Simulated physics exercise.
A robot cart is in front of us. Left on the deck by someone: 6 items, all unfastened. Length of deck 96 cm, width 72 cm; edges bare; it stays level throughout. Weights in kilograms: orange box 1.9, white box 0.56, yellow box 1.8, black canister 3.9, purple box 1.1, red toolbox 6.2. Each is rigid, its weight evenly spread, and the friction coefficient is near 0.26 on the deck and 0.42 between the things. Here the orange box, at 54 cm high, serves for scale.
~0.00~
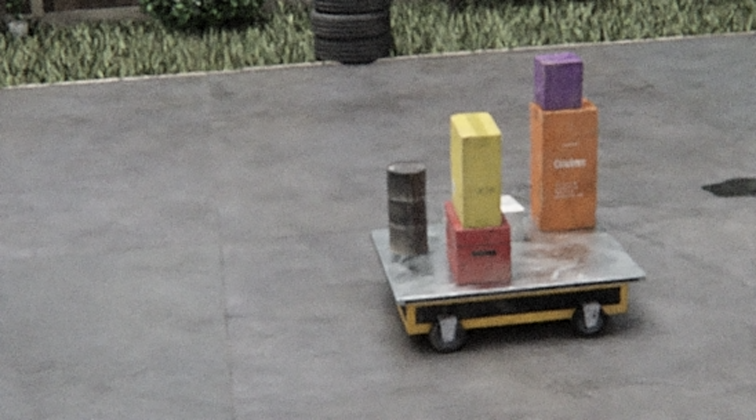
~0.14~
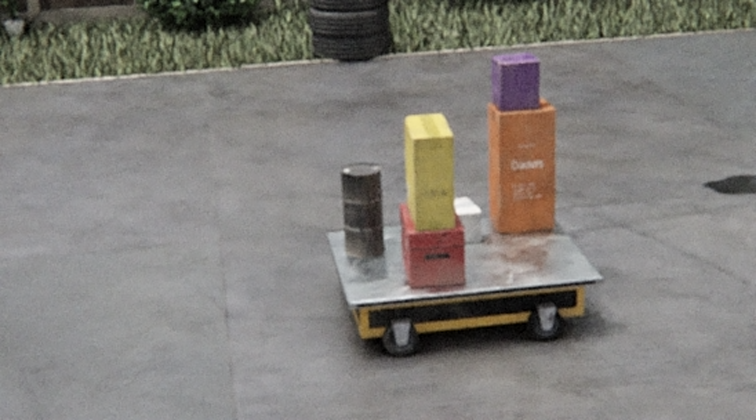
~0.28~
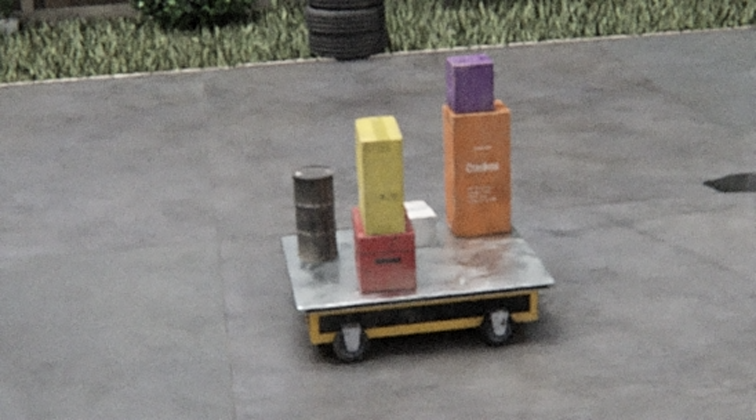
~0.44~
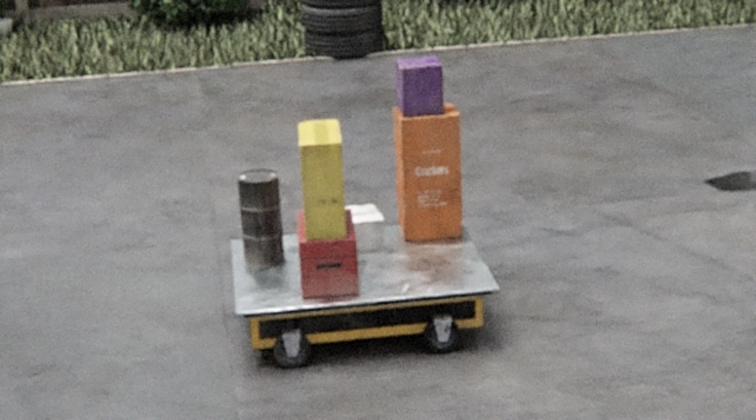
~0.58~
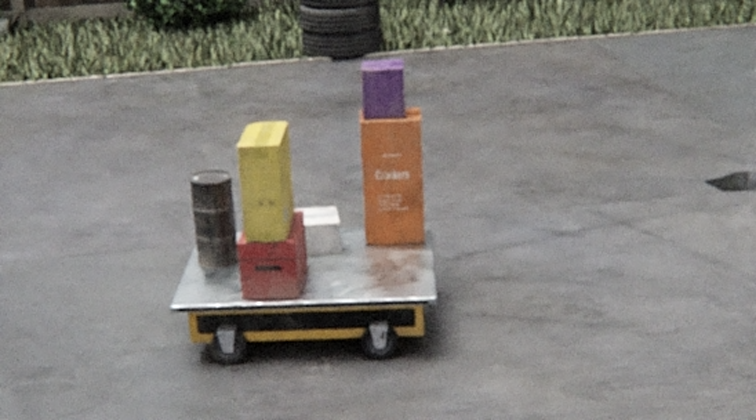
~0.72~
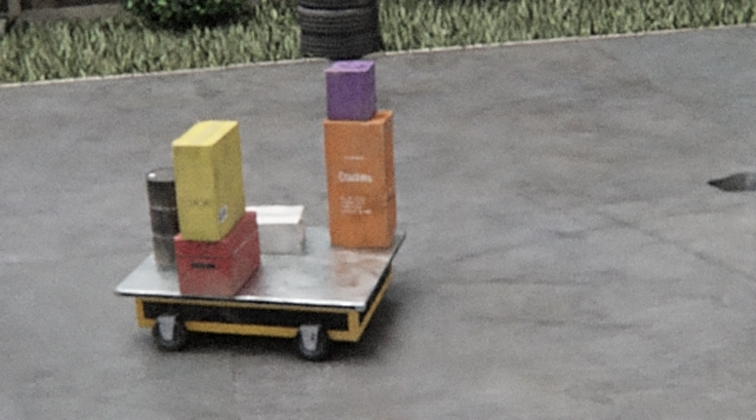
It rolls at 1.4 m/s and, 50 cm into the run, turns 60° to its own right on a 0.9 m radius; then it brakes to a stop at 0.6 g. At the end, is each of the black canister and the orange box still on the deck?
My prediction: The black canister fails to stay on the deck; the orange box never leaves the deck.
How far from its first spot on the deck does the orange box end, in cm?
It ends up around 22 cm from its start.
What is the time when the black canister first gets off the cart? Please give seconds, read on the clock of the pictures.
Roughly at the 1.5 s mark.
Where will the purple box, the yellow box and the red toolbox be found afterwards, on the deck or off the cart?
Observed: Purple box remains in bounds; yellow box exits its support; red toolbox exits its support.
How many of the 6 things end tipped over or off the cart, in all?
So, 3 in all.
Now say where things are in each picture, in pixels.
In the first frame, 0 cm covered; black canister (407, 208); orange box (564, 165).
In the second frame, 20 cm covered; purple box (516, 82); red toolbox (432, 243).
In the third frame, 39 cm covered; yellow box (380, 175).
In the fourth frame, 62 cm covered; purple box (420, 86); red toolbox (327, 252).
In the fifth frame, 81 cm covered, turned 10°; black canister (214, 219) slid 7 cm; white box (303, 232) slid 2 cm.
In the sixth frame, 101 cm covered, turned 23°; black canister (171, 216) slid 17 cm; orange box (361, 179).
After 1.02 s, 143 cm covered, turned 50°; black canister slid 37 cm near (97, 194); yellow box slid 23 cm; red toolbox slid 20 cm.
After 1.42 s, 190 cm covered, turned 60°; yellow box and red toolbox now off the cart; black canister slid 40 cm near (50, 161); orange box slid 5 cm near (229, 152).
After 1.62 s, 191 cm covered, turned 60°, stopped; black canister now off the cart; orange box slid 18 cm near (212, 146); white box slid 21 cm.
After 1.82 s, 191 cm covered, turned 60°, stopped; orange box slid 22 cm near (207, 144); white box slid 24 cm; purple box slid 22 cm.
At rest (2.2 s), off the cart, yellow box, black canister and red toolbox; not toppled but over 10 cm from the start, orange box, white box and purple box. In the last view, black canister near (25, 208), orange box near (207, 144).
